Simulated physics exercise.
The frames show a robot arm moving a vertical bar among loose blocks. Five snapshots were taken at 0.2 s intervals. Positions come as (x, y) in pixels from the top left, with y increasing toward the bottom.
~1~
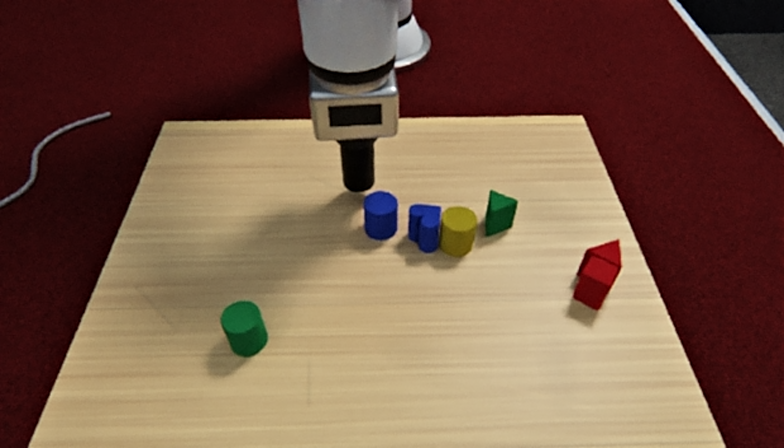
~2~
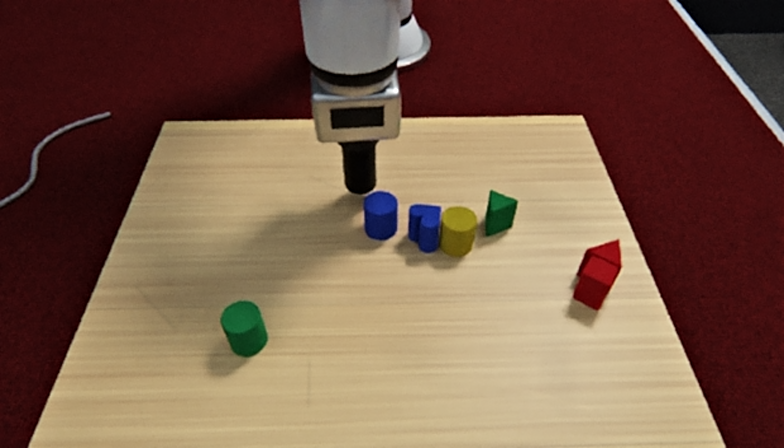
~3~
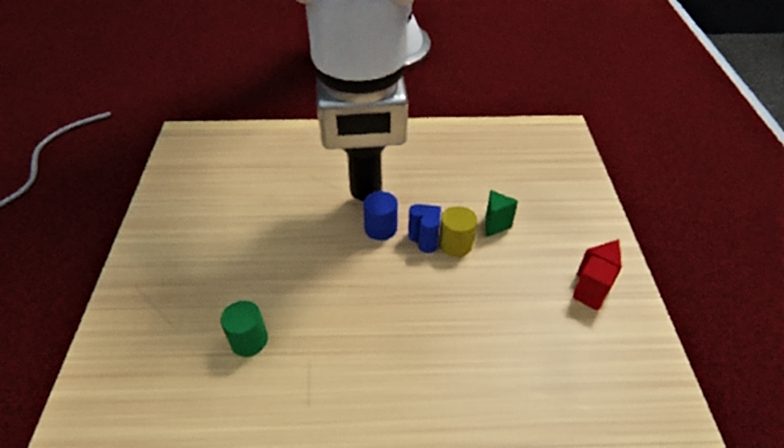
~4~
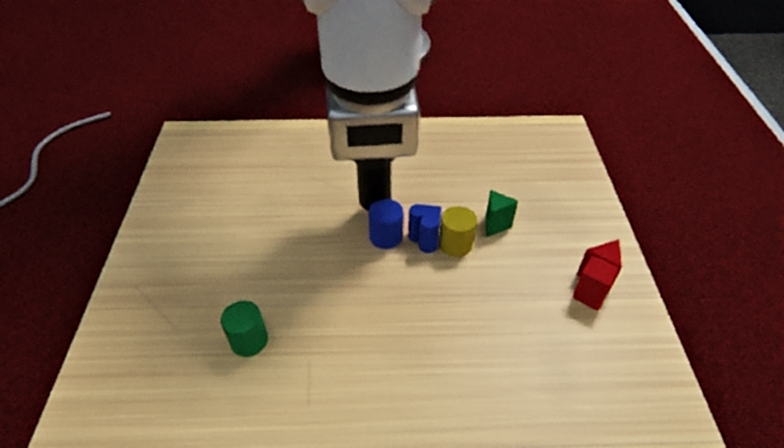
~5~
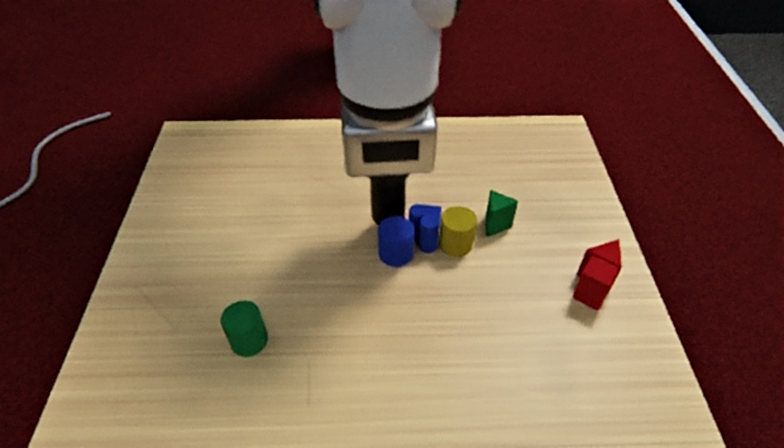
The video shows a robot arm lowering its black bar toward a blue cylinder on a wooden board, then pushing it slightly toward the viewer and to the right, while the surrounding blue, yellow, green and red blocks stay still.
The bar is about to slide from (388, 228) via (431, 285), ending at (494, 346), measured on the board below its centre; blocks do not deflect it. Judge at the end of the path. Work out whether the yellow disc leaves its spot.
The yellow disc will not stay where it is.
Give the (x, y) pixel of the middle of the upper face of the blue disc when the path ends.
Final place: (415, 294).
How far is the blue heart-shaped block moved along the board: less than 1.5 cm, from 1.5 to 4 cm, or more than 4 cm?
Beyond 4 cm.
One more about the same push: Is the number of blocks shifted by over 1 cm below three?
I'd say no.
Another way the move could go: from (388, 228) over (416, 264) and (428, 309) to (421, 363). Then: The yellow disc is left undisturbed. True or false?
My answer: False.
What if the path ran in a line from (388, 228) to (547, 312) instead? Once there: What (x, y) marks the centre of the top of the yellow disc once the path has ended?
I'd expect the centre of its top face to be at (535, 221).
On the path given first. One third of the way, bar (417, 253); blue disc (410, 268); blue heart-shaped block (454, 232), turned 55° anticlockwise; yellow disc (482, 220).
Two thirds of the way, bar (451, 295); blue disc (415, 294); blue heart-shaped block (462, 240), turned 90° anticlockwise; yellow disc (483, 220).
At the end, bar (497, 335); blue disc (415, 294); blue heart-shaped block (462, 240), turned 90° anticlockwise; yellow disc (483, 220).
